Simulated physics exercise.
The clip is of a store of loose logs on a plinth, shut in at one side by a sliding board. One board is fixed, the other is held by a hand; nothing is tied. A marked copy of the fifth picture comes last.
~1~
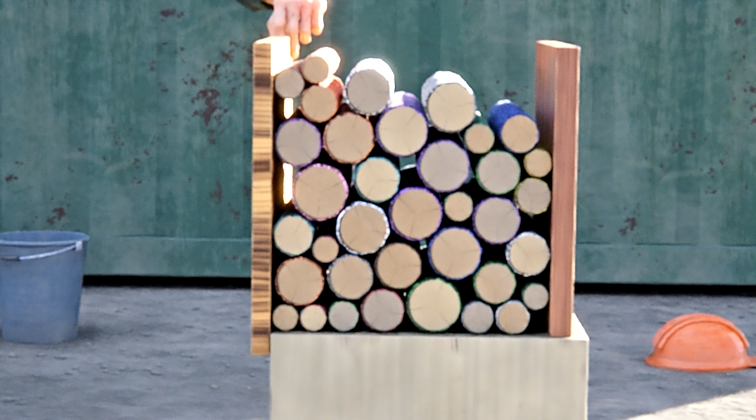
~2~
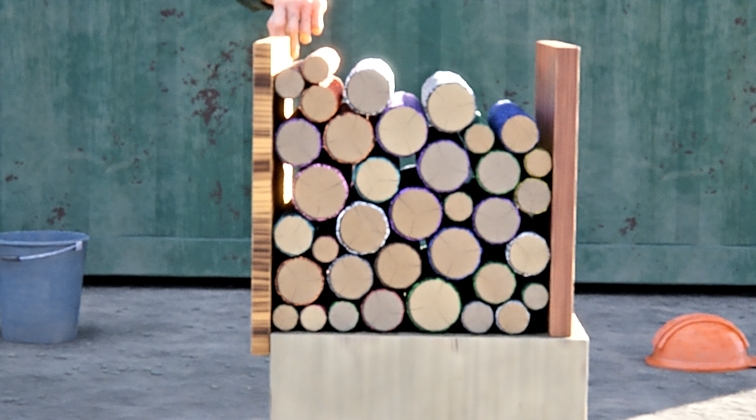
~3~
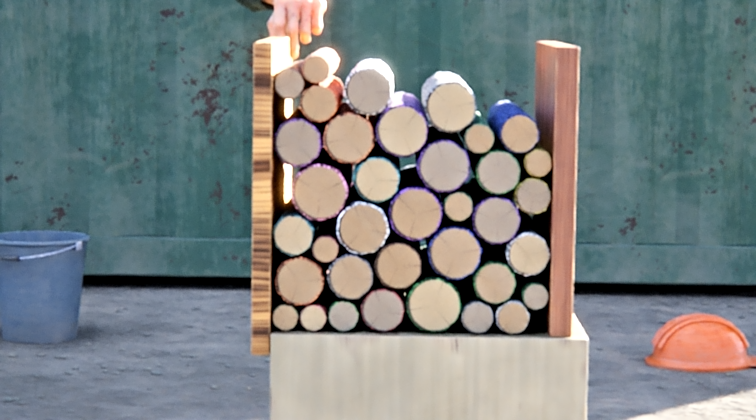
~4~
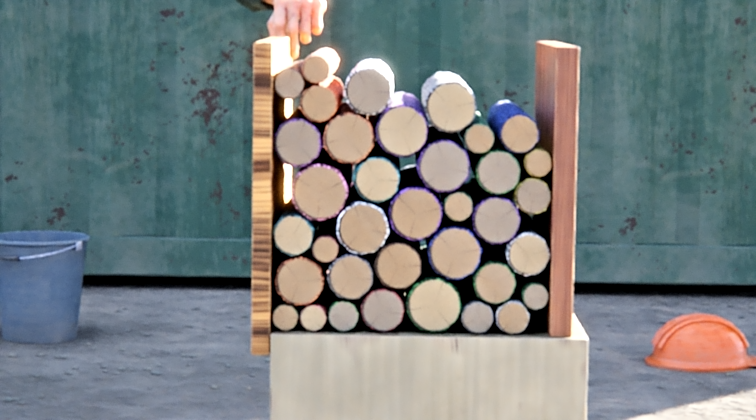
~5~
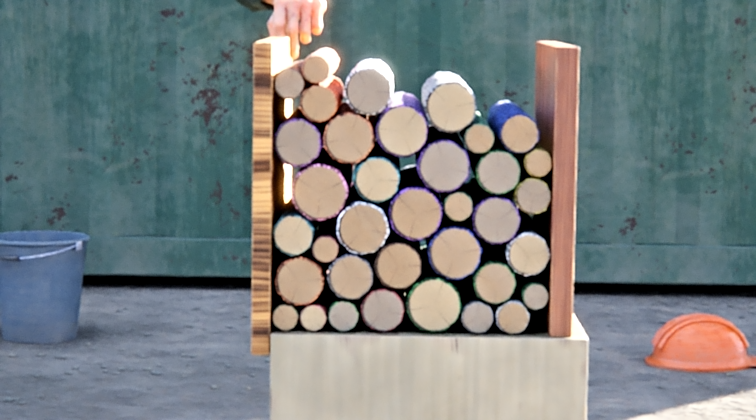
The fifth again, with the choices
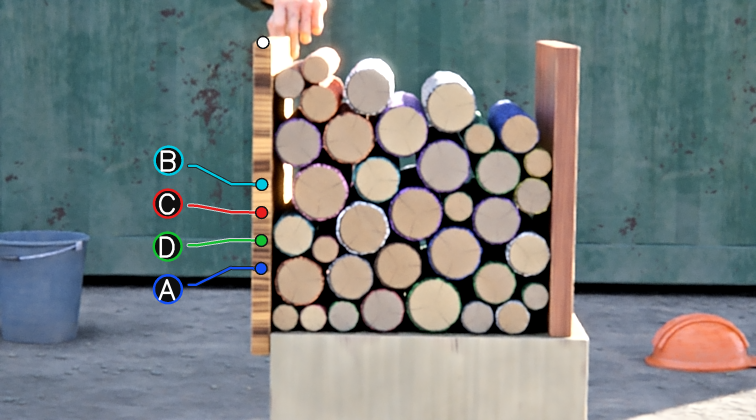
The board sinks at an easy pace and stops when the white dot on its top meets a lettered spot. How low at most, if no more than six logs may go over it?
Stop at D.
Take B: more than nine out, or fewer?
Fewer than nine.
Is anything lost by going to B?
Yes.
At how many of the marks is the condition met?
The number is three.
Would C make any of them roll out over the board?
At C: Yes.
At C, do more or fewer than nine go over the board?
Fewer than nine.
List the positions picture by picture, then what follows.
In the first picture, a log (498, 173); a log (520, 134); a log (316, 69).
In the second picture, a log (316, 69); side board (274, 183).
In the third picture, a log (478, 318).
In the fourth picture, a log (325, 250); a log (319, 192).
In the fifth picture, a log (298, 143); a log (498, 173); a log (520, 134).
On the marked copy, A at (261, 268); B at (261, 185); C at (261, 213); D at (261, 240); the white dot at (263, 43).
Taking D. A third of the way, top of the board (272, 127).
Two thirds of the way, top of the board (272, 222).
When it is over, top of the board (271, 240), four out over the board.
As for the rest, A more than six out over the board; B two out over the board; C two out over the board.
